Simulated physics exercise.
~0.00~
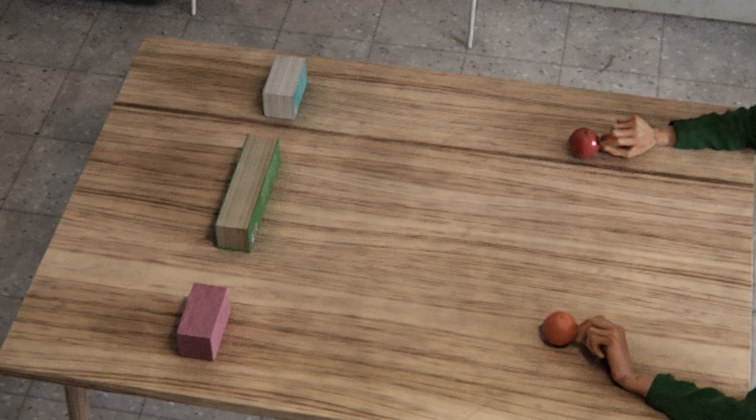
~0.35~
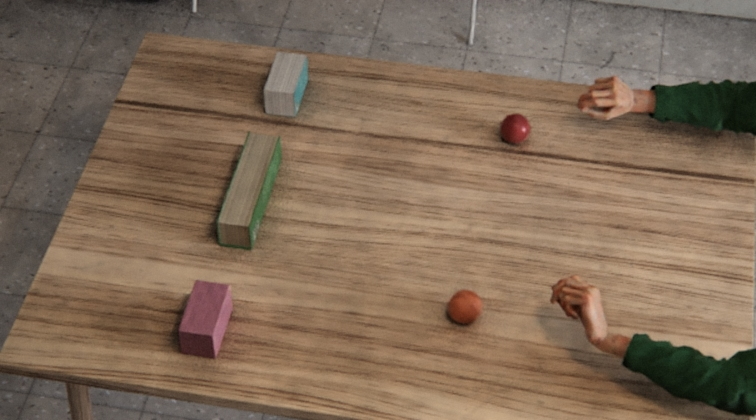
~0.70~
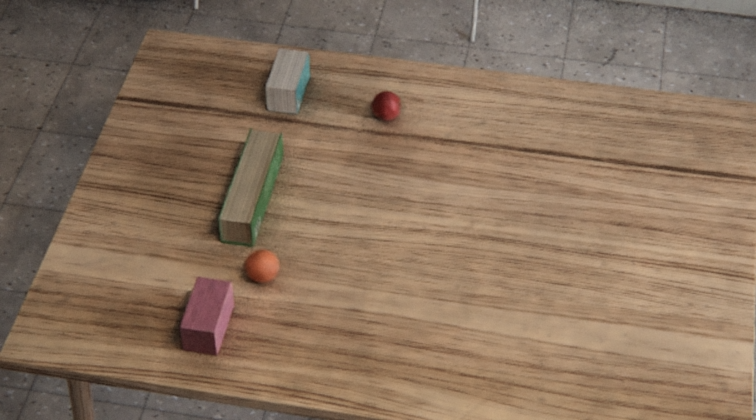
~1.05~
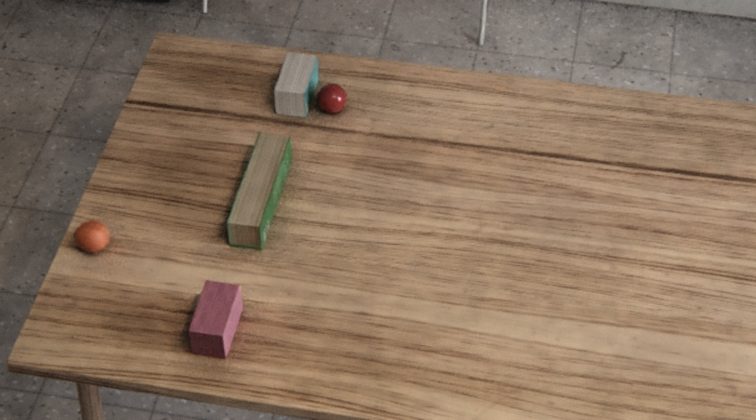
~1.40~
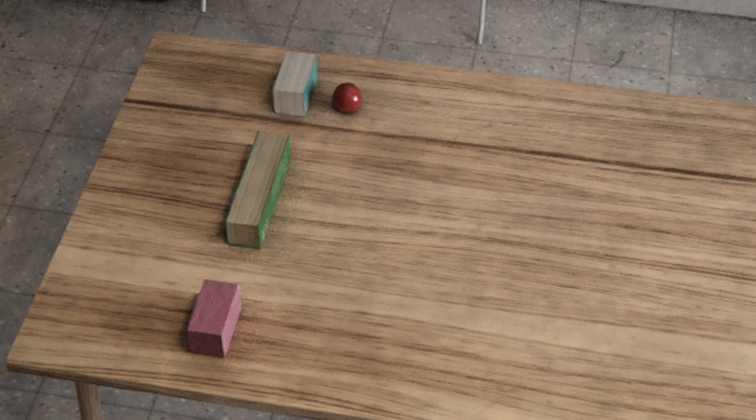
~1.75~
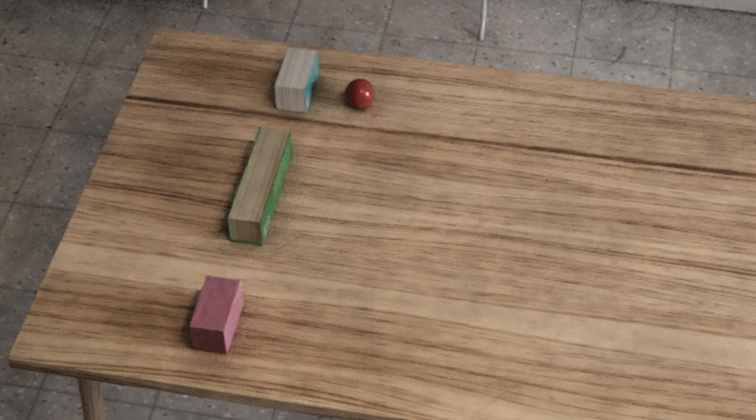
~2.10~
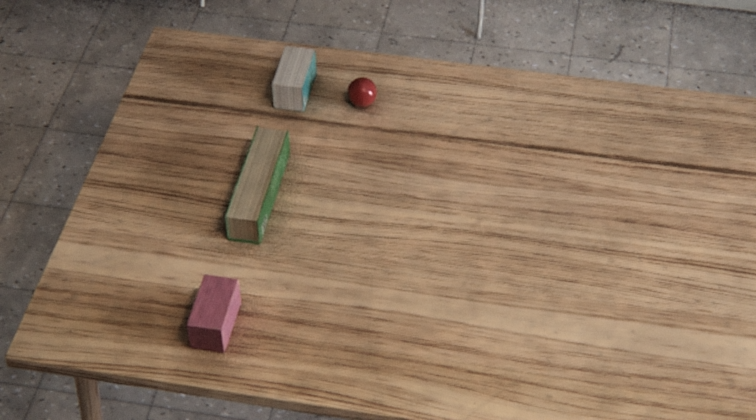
Orange rolling left between wooden blocks and out of sight, while a red ball released by hand bumps a block and rebounds.
